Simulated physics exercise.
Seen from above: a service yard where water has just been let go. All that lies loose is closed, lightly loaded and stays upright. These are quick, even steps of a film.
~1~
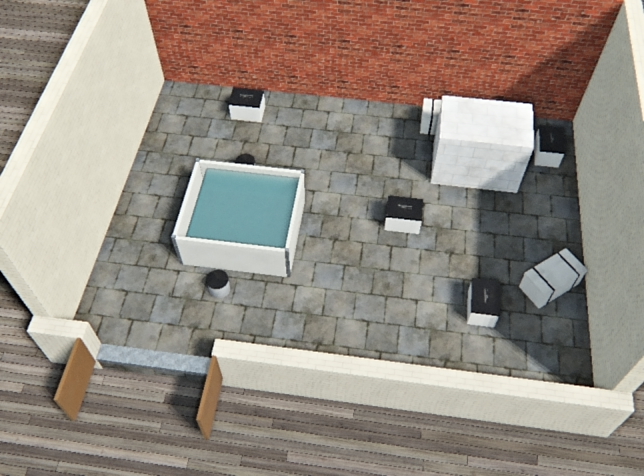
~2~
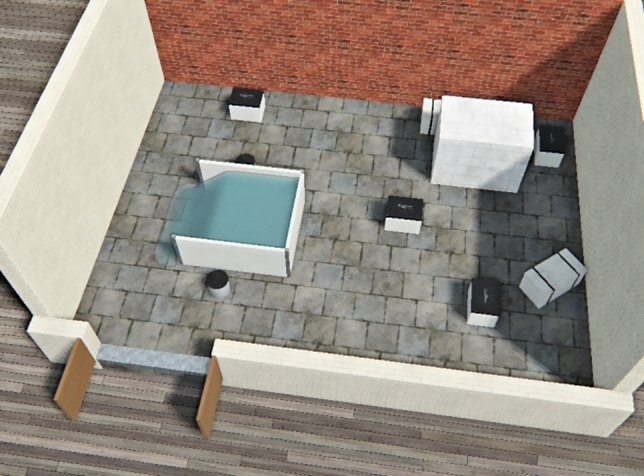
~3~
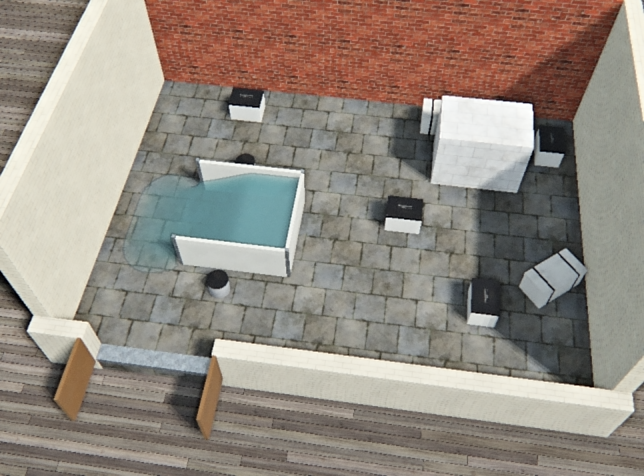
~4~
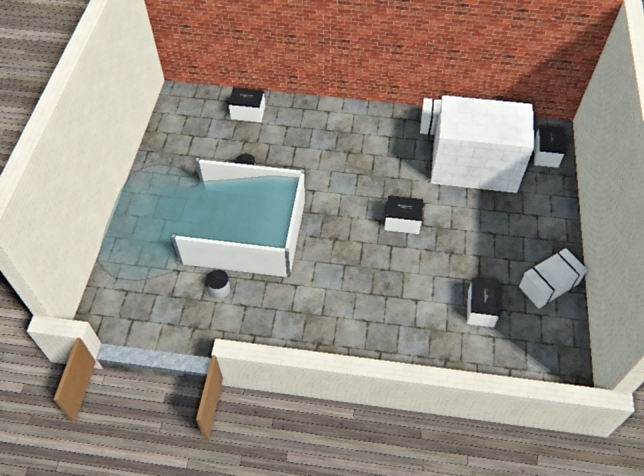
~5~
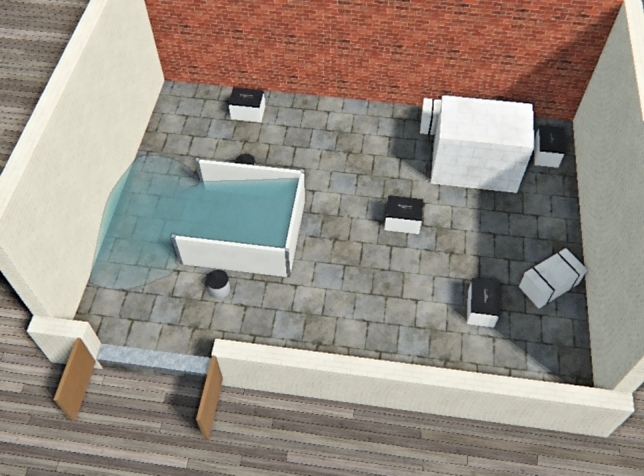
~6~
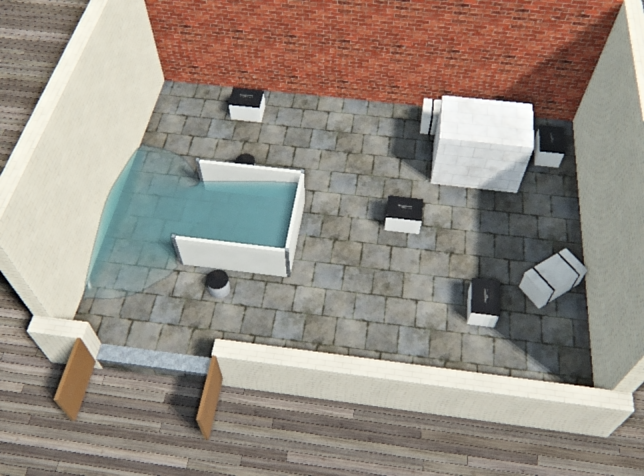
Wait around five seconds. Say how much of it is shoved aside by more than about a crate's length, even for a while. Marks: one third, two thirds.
That comes to less than a third.
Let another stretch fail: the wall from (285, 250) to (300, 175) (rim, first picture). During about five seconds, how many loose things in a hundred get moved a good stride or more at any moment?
Roughly 50 per cent.
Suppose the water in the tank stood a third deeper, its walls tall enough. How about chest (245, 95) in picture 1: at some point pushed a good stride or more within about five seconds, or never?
My call: Swept aside.
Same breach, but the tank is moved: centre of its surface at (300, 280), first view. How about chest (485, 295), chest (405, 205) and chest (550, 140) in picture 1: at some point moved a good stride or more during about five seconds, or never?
In turn: Never so far, under that, no.
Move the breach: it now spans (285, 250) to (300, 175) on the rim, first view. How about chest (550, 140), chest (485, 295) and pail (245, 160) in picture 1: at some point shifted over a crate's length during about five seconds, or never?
As listed: That far or more, that far or more, no.
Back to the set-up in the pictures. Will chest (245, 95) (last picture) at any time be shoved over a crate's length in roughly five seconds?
Answer: Yes.
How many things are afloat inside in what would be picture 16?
The number is 0.
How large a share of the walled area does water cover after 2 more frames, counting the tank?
Some 15 per cent.
A moment on, 0 of 8 are well off their spots; 0 afloat.
Next, 0 of 8 are well off their spots; 0 afloat.
Later, 1 of 8 are well off their spots; 1 afloat.
In the end, 1 of 8 are well off their spots, and 1 have been at some point; 0 afloat.
